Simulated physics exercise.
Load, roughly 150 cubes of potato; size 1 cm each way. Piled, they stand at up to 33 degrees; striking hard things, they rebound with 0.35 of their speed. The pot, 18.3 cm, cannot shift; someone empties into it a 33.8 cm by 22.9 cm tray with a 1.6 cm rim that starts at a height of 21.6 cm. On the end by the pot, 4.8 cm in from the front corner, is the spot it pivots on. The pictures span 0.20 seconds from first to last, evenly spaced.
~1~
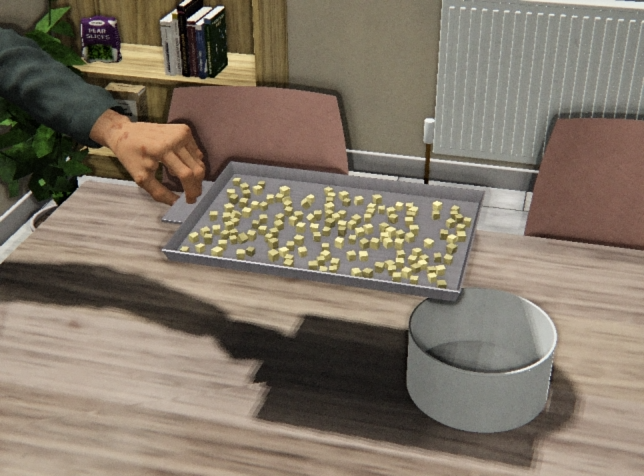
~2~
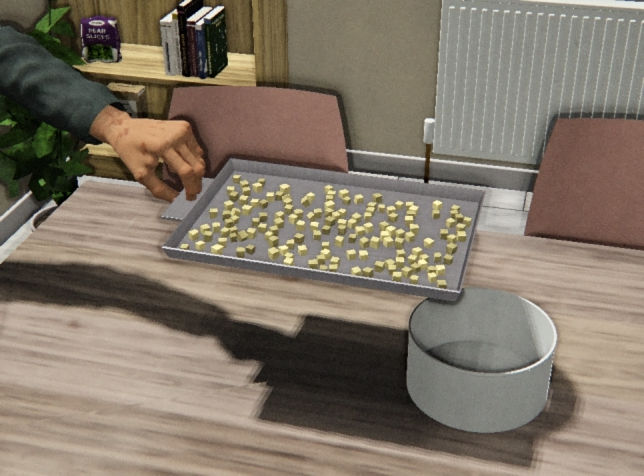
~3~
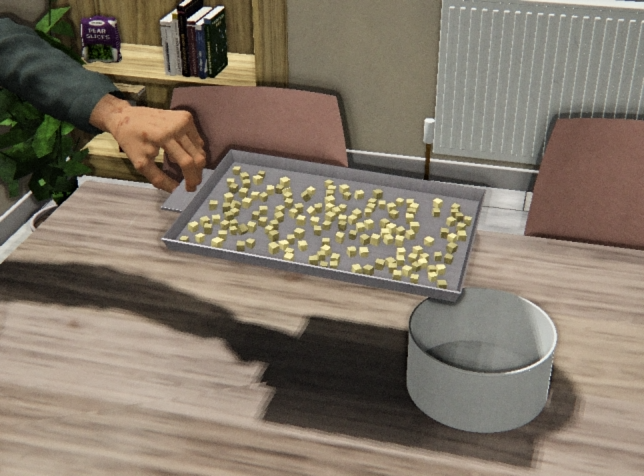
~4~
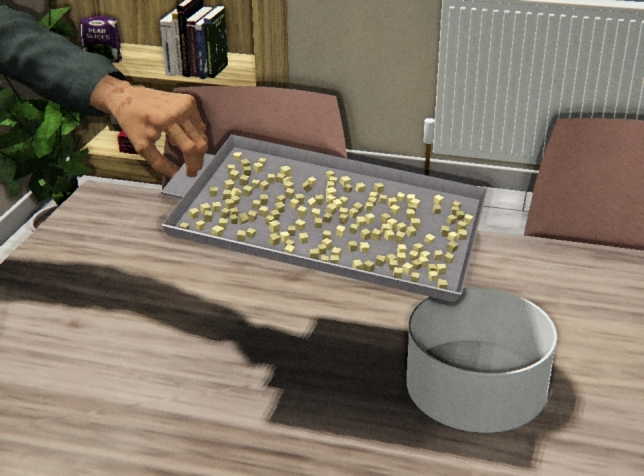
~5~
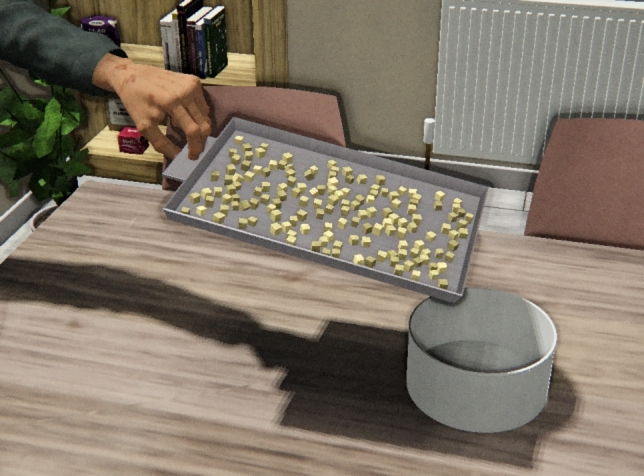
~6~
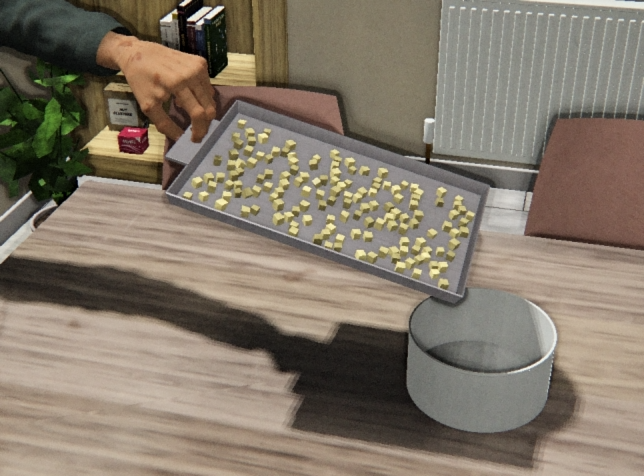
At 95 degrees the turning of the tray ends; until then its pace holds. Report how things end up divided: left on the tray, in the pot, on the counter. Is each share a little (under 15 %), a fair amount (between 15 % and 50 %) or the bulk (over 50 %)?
Tray: A little; pot: A fair amount; counter: The bulk.
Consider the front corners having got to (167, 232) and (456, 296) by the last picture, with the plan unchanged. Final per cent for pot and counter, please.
Split: Pot = 0, counter = 100.
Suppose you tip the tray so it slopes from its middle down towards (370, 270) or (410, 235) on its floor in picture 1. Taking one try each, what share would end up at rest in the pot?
Roughly 0 % for the first direction, roughly 60 % for the second.
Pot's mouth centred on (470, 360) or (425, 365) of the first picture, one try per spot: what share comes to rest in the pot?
About 60 percent the first time and about 20 percent the second.
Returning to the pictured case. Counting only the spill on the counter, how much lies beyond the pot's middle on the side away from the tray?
100 per cent.
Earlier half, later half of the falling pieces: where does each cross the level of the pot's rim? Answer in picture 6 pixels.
Earlier half close to (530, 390), later half at (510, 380) in pixels.
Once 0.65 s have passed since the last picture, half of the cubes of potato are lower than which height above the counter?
I'd say near 20 cm.
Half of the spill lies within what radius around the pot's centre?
22 cm.
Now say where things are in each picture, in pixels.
The first frame shows tray tilt 0 degrees, front corners at (168, 248) and (456, 289); middle of the pieces at (327, 232); pot at (482, 328).
The second frame shows tray tilt 1 degrees, front corners at (168, 245) and (456, 289); middle of the pieces at (327, 230).
The third frame shows tray tilt 3 degrees, front corners at (168, 237) and (456, 289); middle of the pieces at (327, 226).
The fourth frame shows tray tilt 6 degrees, front corners at (168, 223) and (457, 290), lowest corner right front; middle of the pieces at (328, 218).
The fifth frame shows tray tilt 10 degrees, front corners at (170, 207) and (458, 291), lowest corner right front; middle of the pieces at (329, 209).
The sixth frame shows tray tilt 14 degrees, front corners at (172, 192) and (458, 292), lowest corner right front; middle of the pieces at (332, 201); pot at (482, 328).
Then, 0.38 s after the last picture, tilt 53 degrees; the tray holds 100 %, the pot 0 %.
Then, 0.65 s after the last picture, tilt 79 degrees; the tray holds 40 %, the pot 5 %.
Then, 1.02 s after the last picture, tilt 95 degrees; the tray holds 10 %, the pot 25 %.
In the end, tray 0 %, pot 30 %, counter 70 %.
